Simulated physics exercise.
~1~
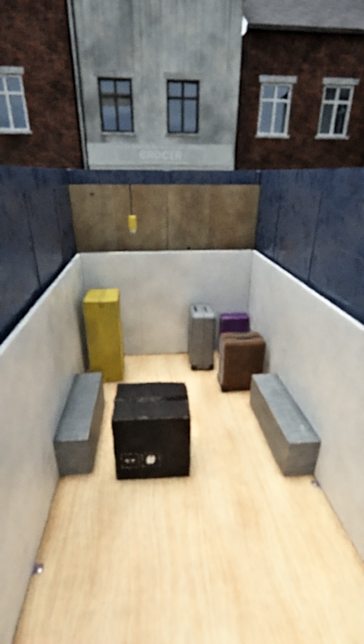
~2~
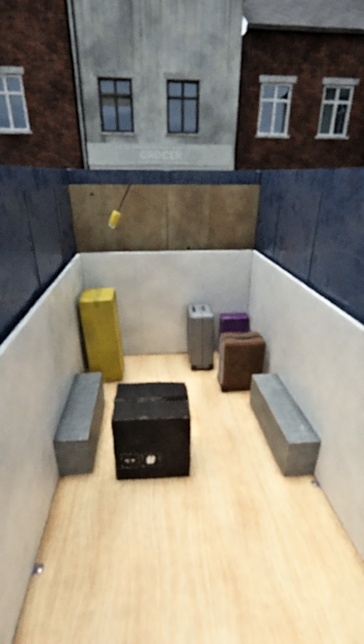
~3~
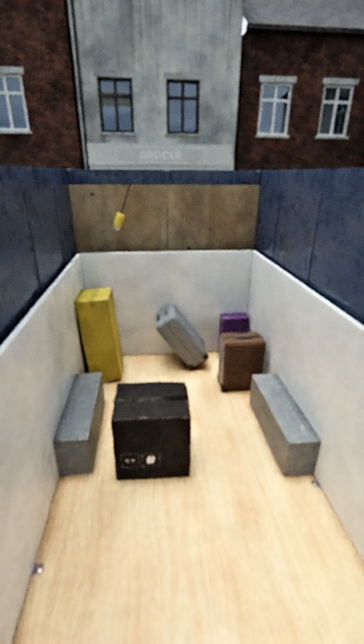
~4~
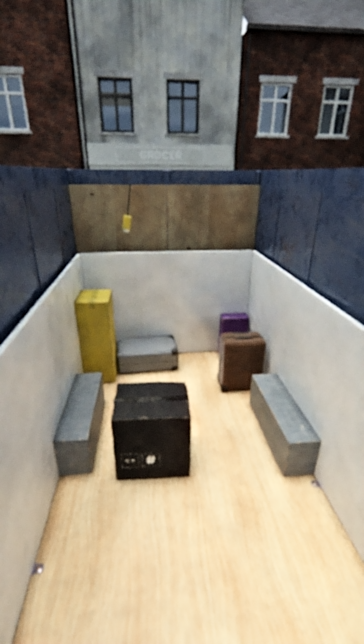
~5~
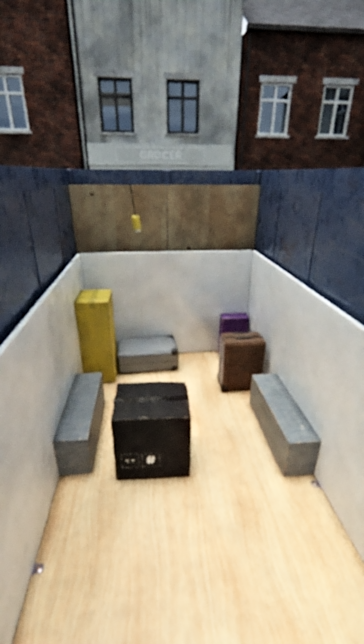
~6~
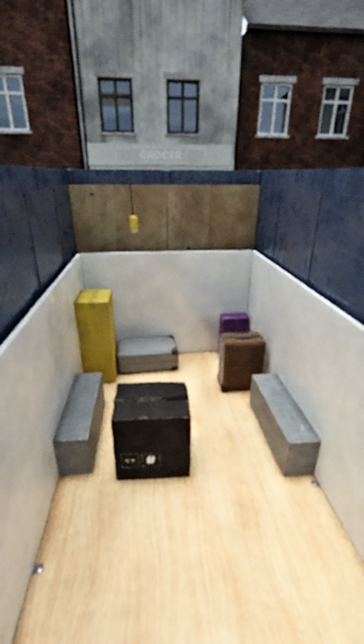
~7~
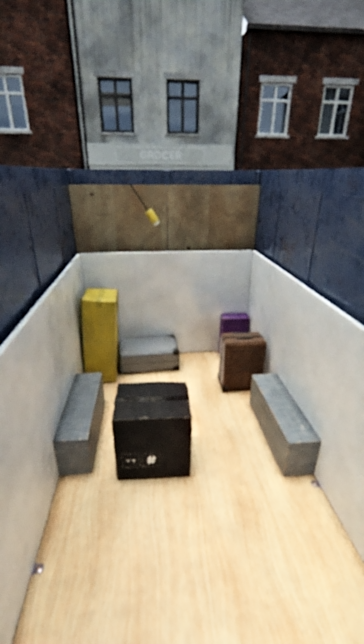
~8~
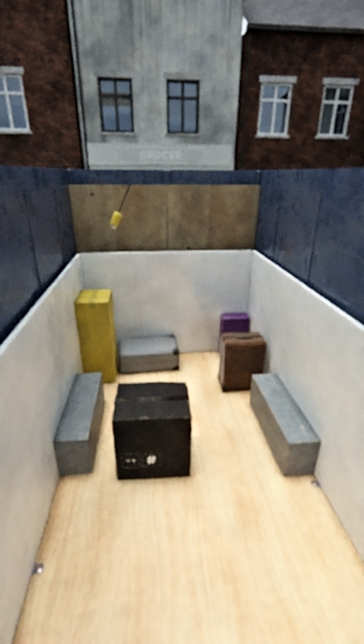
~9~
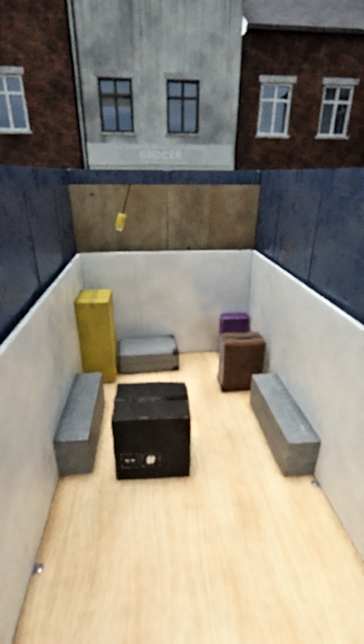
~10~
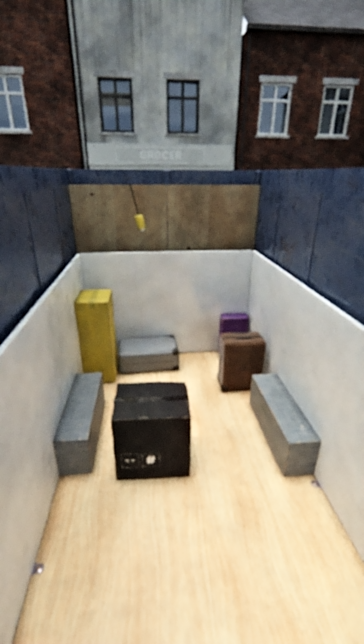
In the video, a yellow lamp swings above a van's load bay holding boxes and cases, and the grey case tips over to the left and lands on its side beside the yellow box. The lamp keeps swinging both ways while the grey case stays lying down and the other items remain standing.
